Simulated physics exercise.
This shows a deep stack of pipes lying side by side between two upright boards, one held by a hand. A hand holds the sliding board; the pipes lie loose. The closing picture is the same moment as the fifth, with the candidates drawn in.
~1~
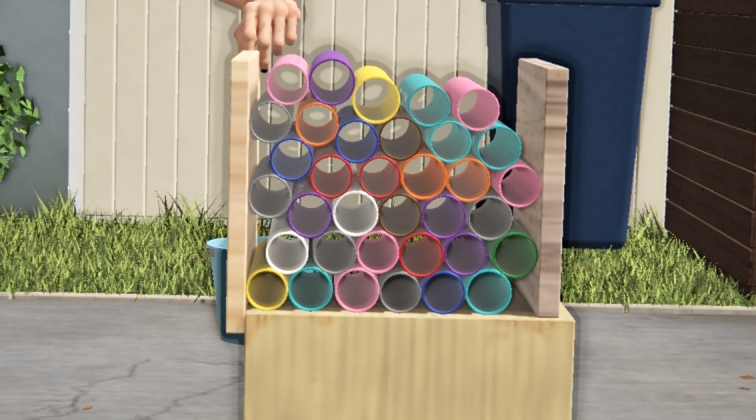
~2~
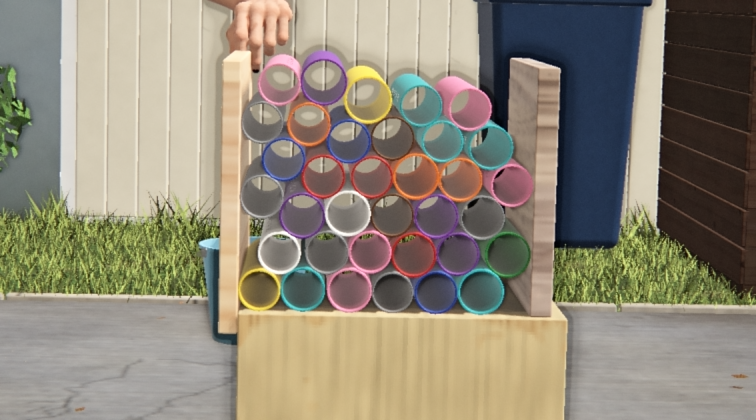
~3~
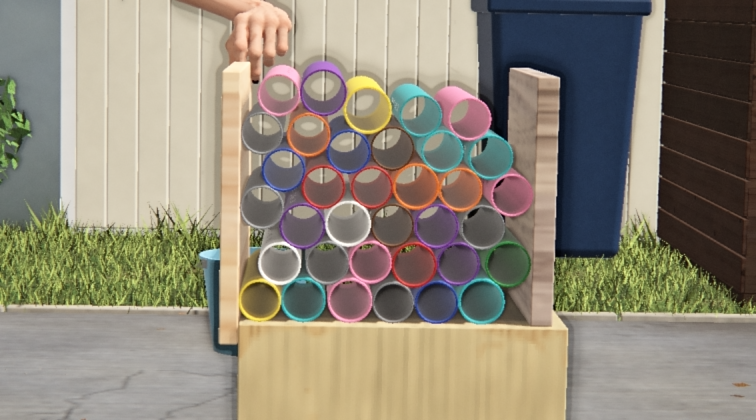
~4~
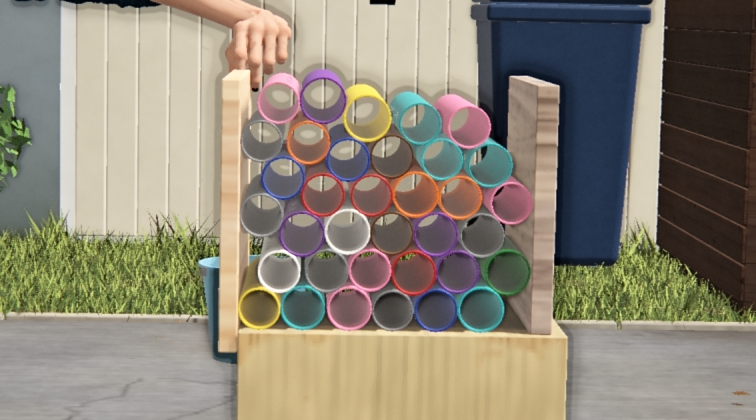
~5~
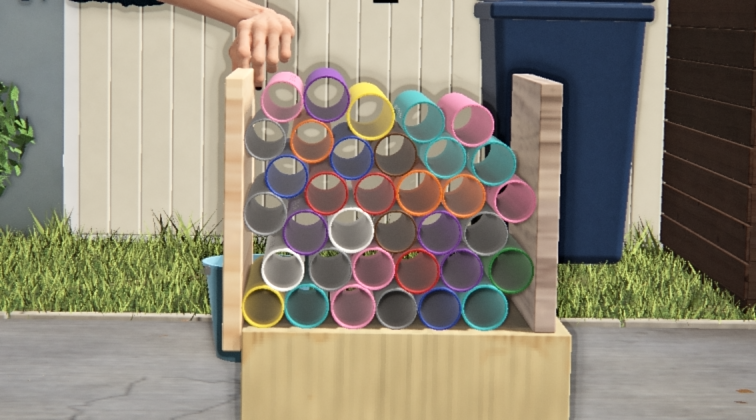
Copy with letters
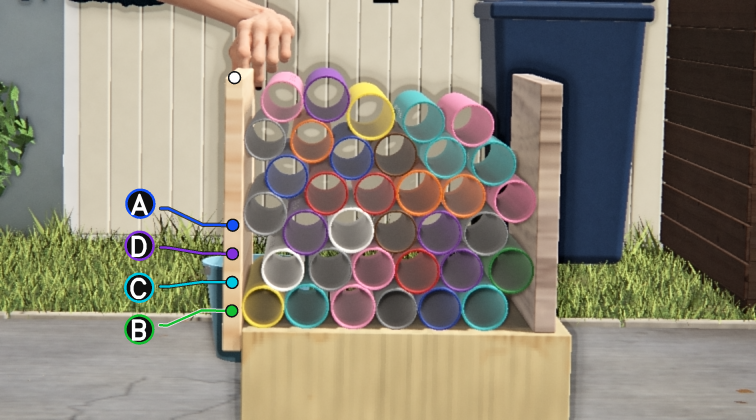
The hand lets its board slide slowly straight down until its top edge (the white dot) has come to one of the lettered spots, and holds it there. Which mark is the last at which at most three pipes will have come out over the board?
Lower it to D and no more.
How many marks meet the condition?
Two of them.
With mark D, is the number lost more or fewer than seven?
At D, fewer than seven.
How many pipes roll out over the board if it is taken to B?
At B the number is six.
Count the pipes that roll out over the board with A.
It comes to two.
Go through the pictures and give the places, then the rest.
The first frame shows a green pipe (515, 255); a white pipe (355, 214); a red pipe (380, 178).
The second frame shows a red pipe (372, 178); a turquoise pipe (491, 148).
The third frame shows a yellow pipe (367, 110); side board (236, 191).
The fourth frame shows a yellow pipe (259, 309); a turquoise pipe (481, 310).
The fifth frame shows a green pipe (511, 271); a white pipe (351, 231); a red pipe (375, 194).
On the marked copy, A at (233, 225); B at (232, 311); C at (232, 282); D at (232, 254); the white dot at (234, 78).
Taking D. A third of the way, top of the board (244, 155).
Two thirds of the way, top of the board (242, 241).
When it is over, top of the board (242, 253), two out over the board.
As for the rest, A two out over the board; B more than three out over the board; C more than three out over the board.
